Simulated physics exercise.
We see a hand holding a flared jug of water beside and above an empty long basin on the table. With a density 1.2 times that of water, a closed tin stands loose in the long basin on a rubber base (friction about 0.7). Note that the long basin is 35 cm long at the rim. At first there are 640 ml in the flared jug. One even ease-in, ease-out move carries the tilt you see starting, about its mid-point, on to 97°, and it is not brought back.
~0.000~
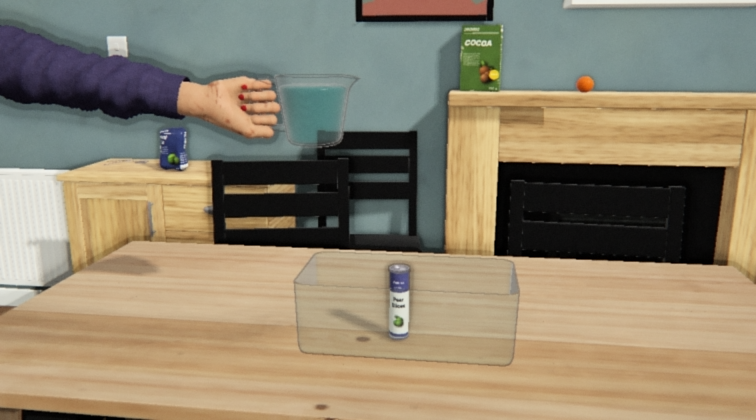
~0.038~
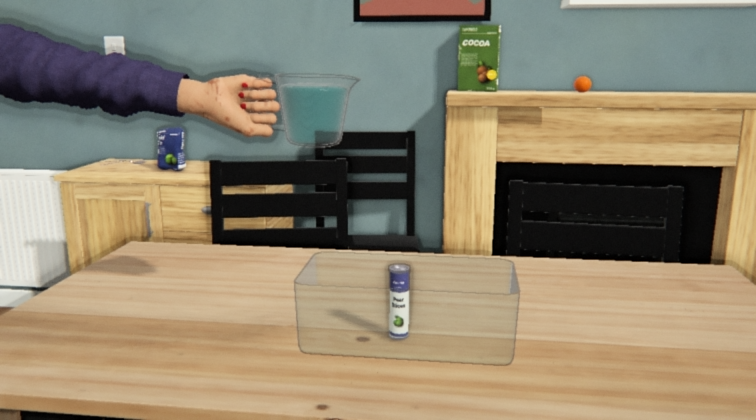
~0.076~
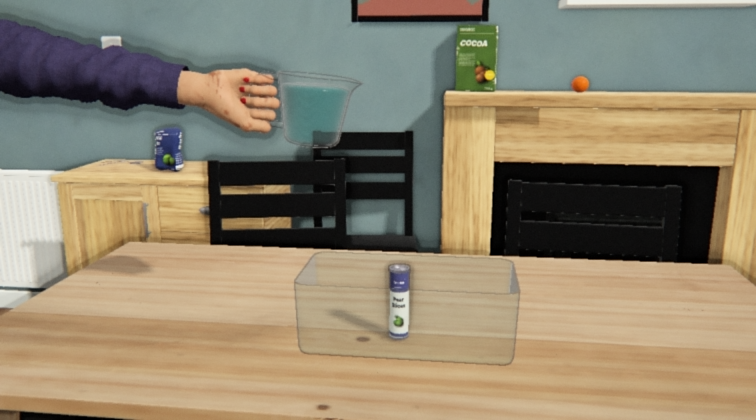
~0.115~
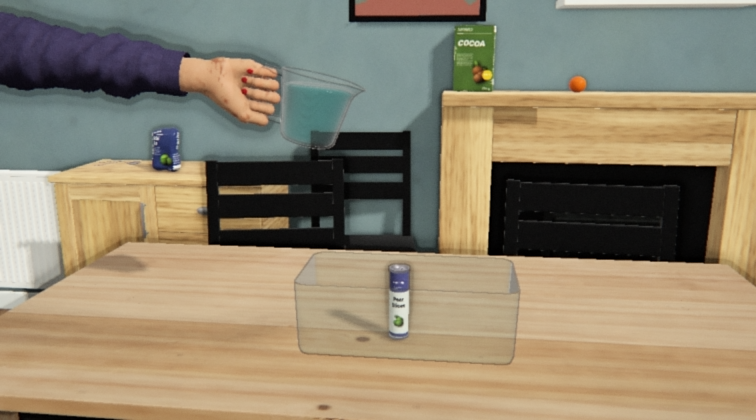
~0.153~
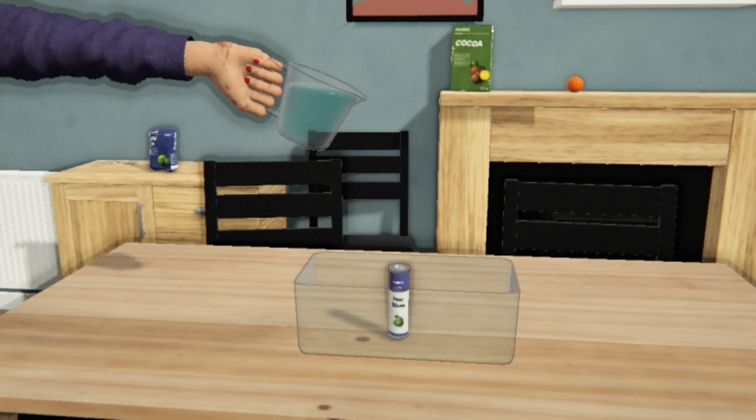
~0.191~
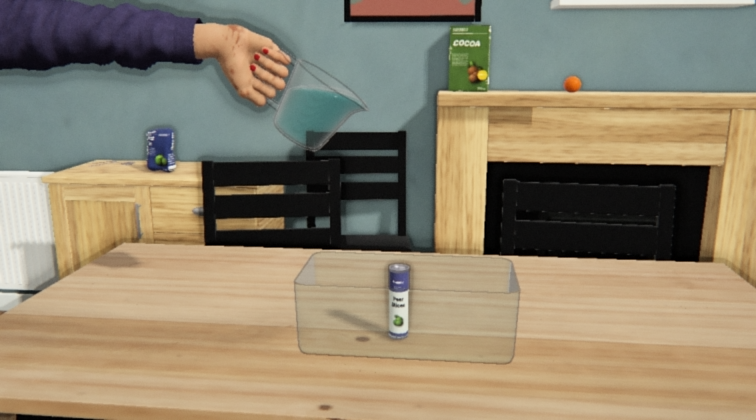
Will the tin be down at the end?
It is going to cope.
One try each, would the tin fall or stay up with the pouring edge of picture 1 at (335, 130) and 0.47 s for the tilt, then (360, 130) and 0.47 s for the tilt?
In the first try it comes down; in the second it comes down.
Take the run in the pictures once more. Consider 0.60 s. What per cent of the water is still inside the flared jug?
I reckon near 10 per cent still sits there.
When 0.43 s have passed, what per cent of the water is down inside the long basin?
Estimate - around 3 in a hundred parts.
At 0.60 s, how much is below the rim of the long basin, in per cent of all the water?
Around 60 per cent of the whole.
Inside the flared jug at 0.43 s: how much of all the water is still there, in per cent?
Close to 42 percent of the liquid remains at that time.
By 0.43 s the tilt is 95° and 42 per cent is still to pour; the tin stands where it began.
By 0.60 s the tilt is 97° and 10 per cent is still to pour; the tin stands where it began.
By 0.77 s the tilt is 97° and 2 per cent is still to pour; the tin stands where it began.
By 0.97 s the tilt is 97° and 0 per cent is still to pour; the tin stands where it began.
At rest the tin stands where it began.
